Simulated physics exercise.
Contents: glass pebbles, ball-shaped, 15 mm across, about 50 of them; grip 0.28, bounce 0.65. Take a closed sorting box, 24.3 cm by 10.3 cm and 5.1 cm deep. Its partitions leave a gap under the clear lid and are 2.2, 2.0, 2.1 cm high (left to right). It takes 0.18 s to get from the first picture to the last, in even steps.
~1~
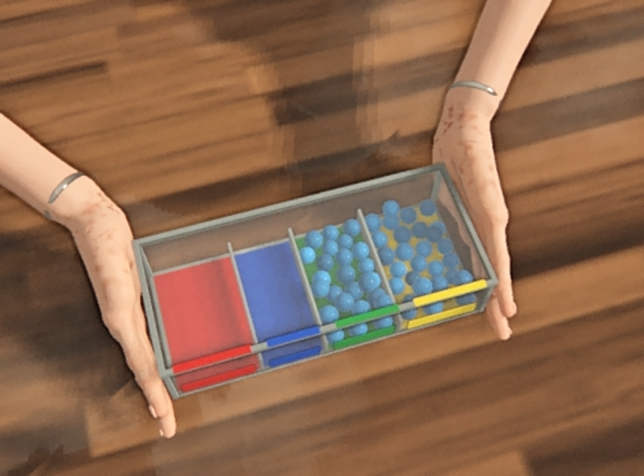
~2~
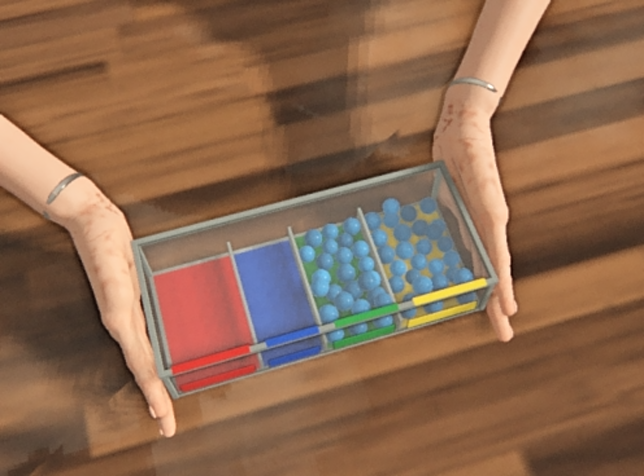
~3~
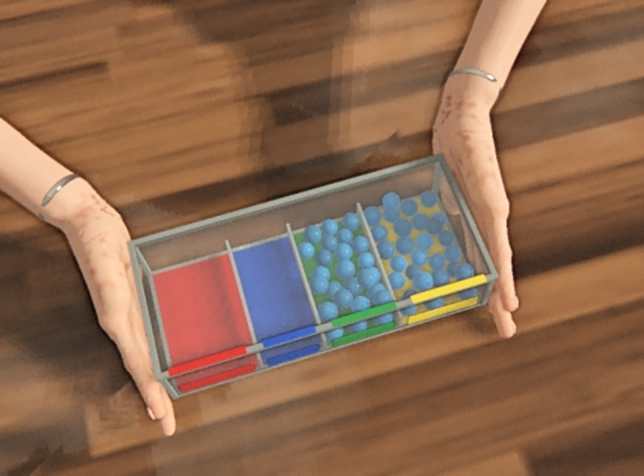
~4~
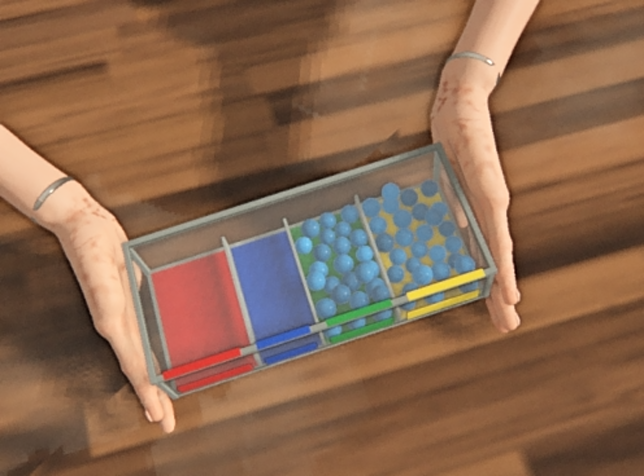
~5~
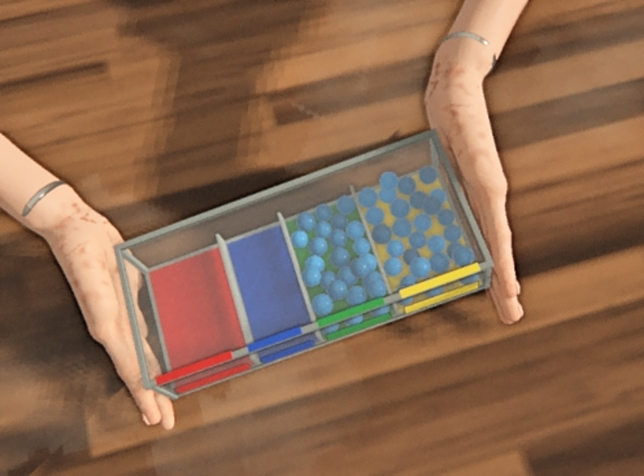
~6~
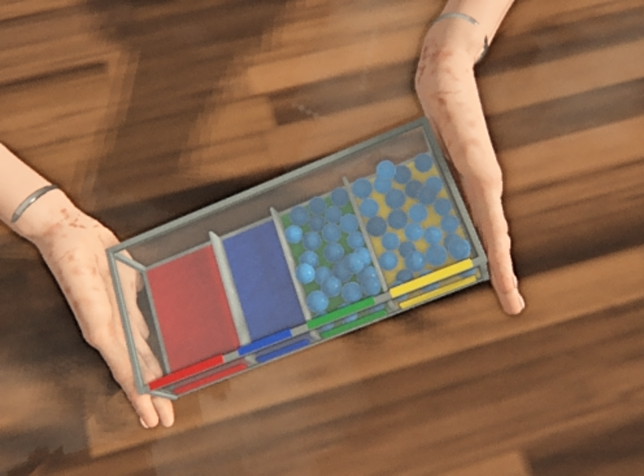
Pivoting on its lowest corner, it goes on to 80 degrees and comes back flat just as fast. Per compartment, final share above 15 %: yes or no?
Red yes; blue yes; green yes; yellow no.
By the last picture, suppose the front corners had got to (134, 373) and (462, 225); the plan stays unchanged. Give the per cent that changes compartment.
It comes to around 85 per cent in that case.
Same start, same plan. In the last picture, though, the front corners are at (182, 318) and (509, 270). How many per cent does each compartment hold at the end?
You'd see red at 0 percent, blue at 0, green at 20 and yellow at 80 percent.
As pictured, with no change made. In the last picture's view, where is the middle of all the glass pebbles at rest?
Look around (261, 318) in the last picture.
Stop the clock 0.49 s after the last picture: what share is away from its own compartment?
Around 30 in a hundred.
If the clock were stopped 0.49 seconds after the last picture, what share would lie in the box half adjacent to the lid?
About 70 per cent.
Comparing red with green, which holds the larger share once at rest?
Fuller: Red.
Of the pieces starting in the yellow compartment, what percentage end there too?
Fraction kept: Approx. 10 %.
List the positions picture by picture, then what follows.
In the first picture, box tilt 0 degrees, front corners at (165, 371) and (491, 280); green 45 %, yellow 55 %.
In the second picture, box tilt 1 degrees, front corners at (164, 372) and (491, 279).
In the third picture, box tilt 3 degrees, front corners at (161, 374) and (491, 275), lowest corner left front.
In the fourth picture, box tilt 8 degrees, front corners at (156, 378) and (490, 269), lowest corner left front.
In the fifth picture, box tilt 13 degrees, front corners at (150, 382) and (486, 262), lowest corner left front.
In the sixth picture, box tilt 19 degrees, front corners at (143, 387) and (479, 258), lowest corner left front; green 45 %, yellow 55 %.
Then, 0.49 s after the last picture, tilt 79 degrees; red 10 %, blue 10 %, green 50 %, yellow 35 %.
Then, 0.81 s after the last picture, tilt 33 degrees; red 45 %, blue 25 %, green 25 %, yellow 5 %.
Then, 1.23 s after the last picture, tilt 0 degrees; red 45 %, blue 25 %, green 25 %, yellow 5 %.
In the end, red 45 %, blue 25 %, green 25 %, yellow 5 %.
